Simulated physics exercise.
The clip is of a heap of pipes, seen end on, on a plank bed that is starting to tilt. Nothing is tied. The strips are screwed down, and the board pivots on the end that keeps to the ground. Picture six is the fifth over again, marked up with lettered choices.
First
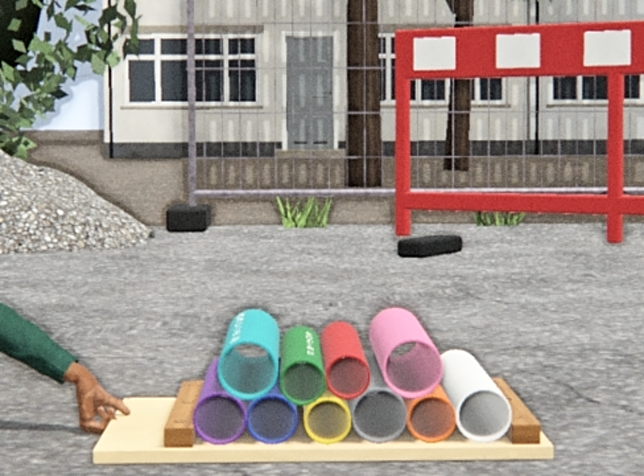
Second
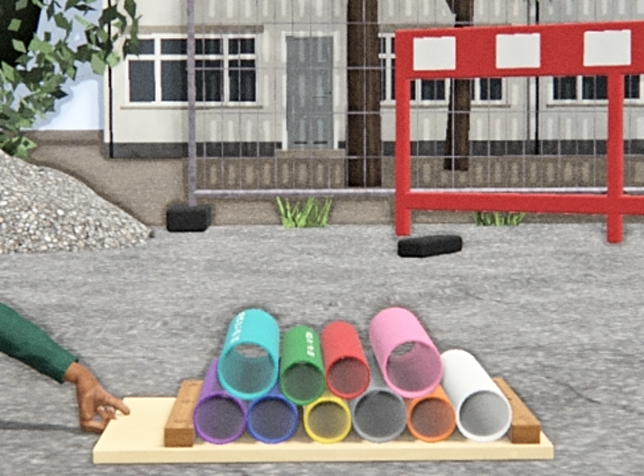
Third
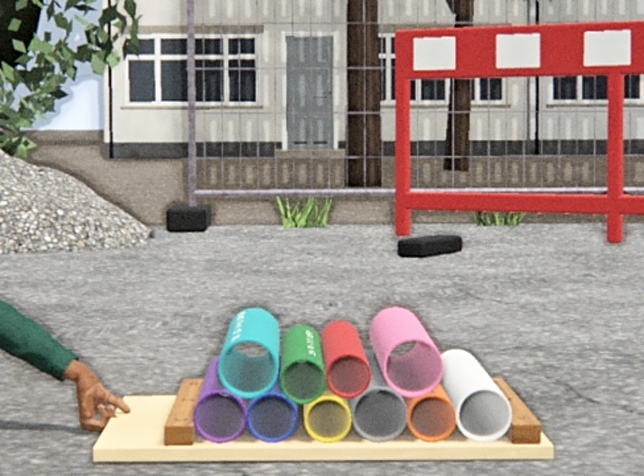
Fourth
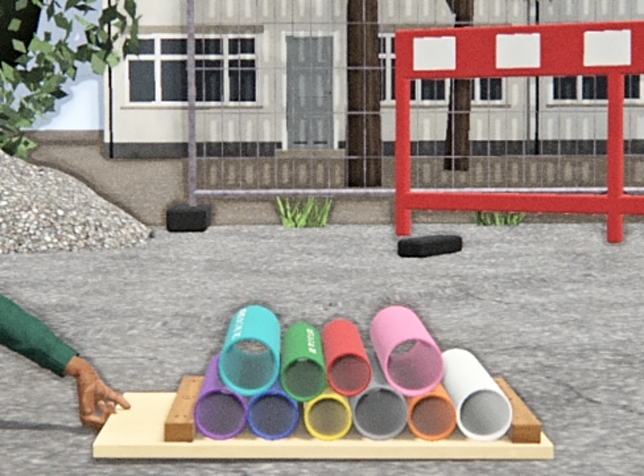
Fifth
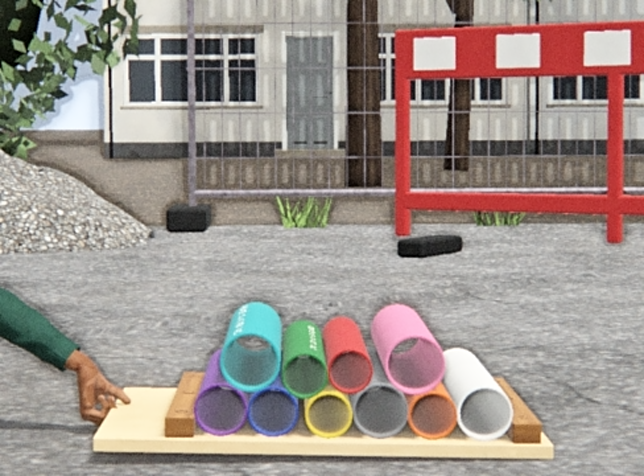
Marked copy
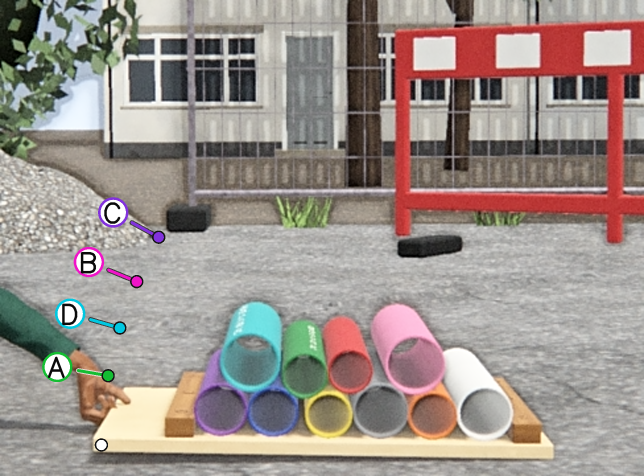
A hand slightly lifts the left end of a board holding a stack of colourful pipes.
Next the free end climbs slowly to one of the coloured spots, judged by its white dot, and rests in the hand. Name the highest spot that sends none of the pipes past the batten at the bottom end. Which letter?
Lift it to D and no more.
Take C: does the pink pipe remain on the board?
No.
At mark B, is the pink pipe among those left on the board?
No, with B.
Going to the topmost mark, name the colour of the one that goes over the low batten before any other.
The pink one.
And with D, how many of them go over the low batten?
The count is none.
On the marked copy, A at (108, 376); B at (137, 281); C at (159, 237); D at (120, 328); the white dot at (102, 445).
Taking D. A third of the way, board at 13°.
Two thirds of the way, board at 17°.
When it is over, board at 17°, none over the low batten.
As for the rest, A none over the low batten; B one over the low batten (pink); C four over the low batten (green, pink, red, turquoise).
